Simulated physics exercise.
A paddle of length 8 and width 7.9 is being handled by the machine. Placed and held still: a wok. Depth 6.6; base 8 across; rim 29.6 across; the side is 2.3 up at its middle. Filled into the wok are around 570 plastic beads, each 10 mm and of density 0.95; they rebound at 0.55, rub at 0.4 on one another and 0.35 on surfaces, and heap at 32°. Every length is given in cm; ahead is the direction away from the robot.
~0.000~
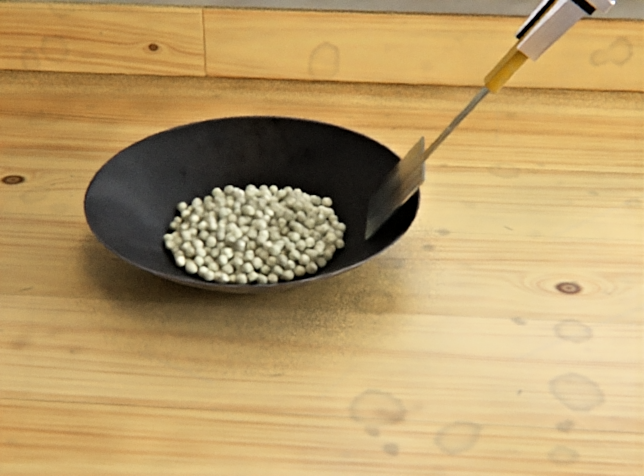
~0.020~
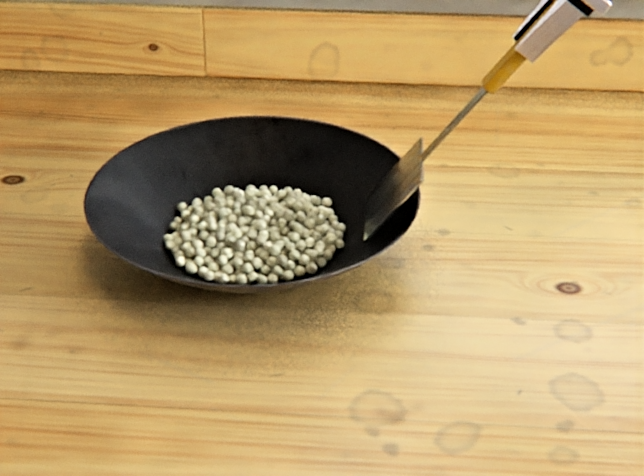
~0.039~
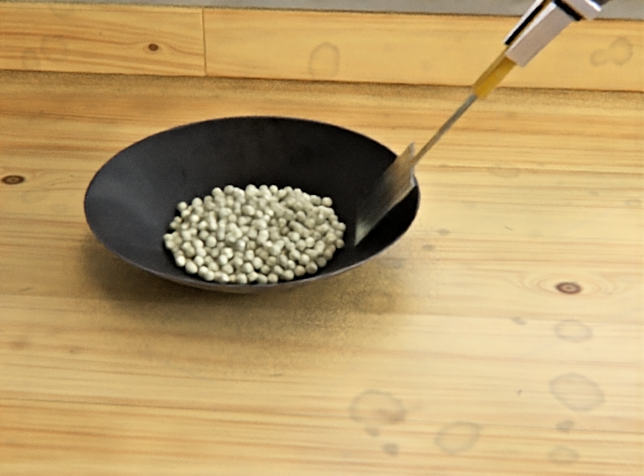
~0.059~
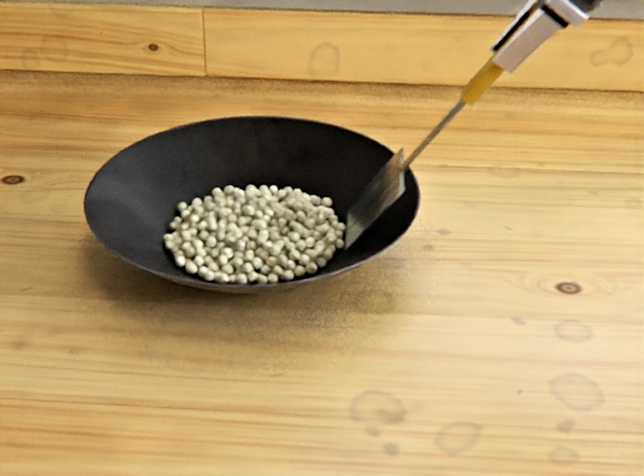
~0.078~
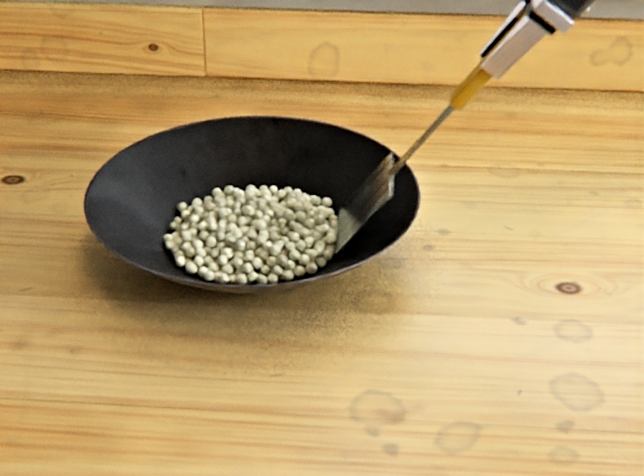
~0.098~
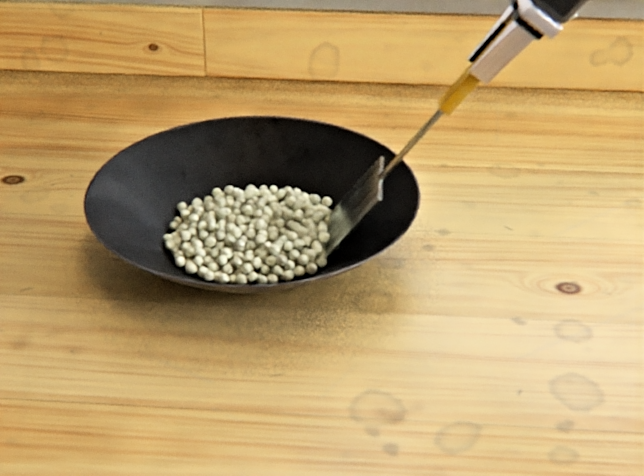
On a wooden surface, a machine slides a paddle leftward into pale beads in a black wok.
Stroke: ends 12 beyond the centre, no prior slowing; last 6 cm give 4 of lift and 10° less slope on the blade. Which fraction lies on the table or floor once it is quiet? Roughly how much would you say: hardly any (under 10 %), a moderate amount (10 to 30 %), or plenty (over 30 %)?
I'd say a moderate amount.
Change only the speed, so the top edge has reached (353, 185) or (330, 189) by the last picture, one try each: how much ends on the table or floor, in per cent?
First try around 35 %, second try around 45 %.
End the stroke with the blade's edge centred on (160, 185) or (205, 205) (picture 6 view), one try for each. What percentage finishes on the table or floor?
The two tries give near 5 and near 0 in a hundred.
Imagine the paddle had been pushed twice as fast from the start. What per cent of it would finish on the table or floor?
Some 40 in a hundred.
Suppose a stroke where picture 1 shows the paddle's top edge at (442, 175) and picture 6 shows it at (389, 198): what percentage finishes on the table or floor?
Off the vessel, on the table or floor: Some 25 percent.
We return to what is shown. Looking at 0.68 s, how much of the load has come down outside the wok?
I'd say close to 20 in a hundred.
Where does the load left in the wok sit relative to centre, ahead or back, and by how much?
The balance point lies close to 4.0 cm ahead.
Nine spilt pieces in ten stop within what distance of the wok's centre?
I'd put it at about 40 centimetres.
By 0.25 s, sloping 54°, highest piece 5 above the table; 569 in the wok.
By 0.40 s, sloping 52°, highest piece 8 above the table; 569 in the wok.
By 0.68 s, sloping 44°, highest piece 7 above the table; 445 in the wok, 124 on the table or floor.
By 1.73 s, sloping 44°, highest piece 6 above the table; 445 in the wok, 124 on the table or floor.
Final count, 445 in the wok, 124 on the table or floor. That is 22 % on the table or floor.
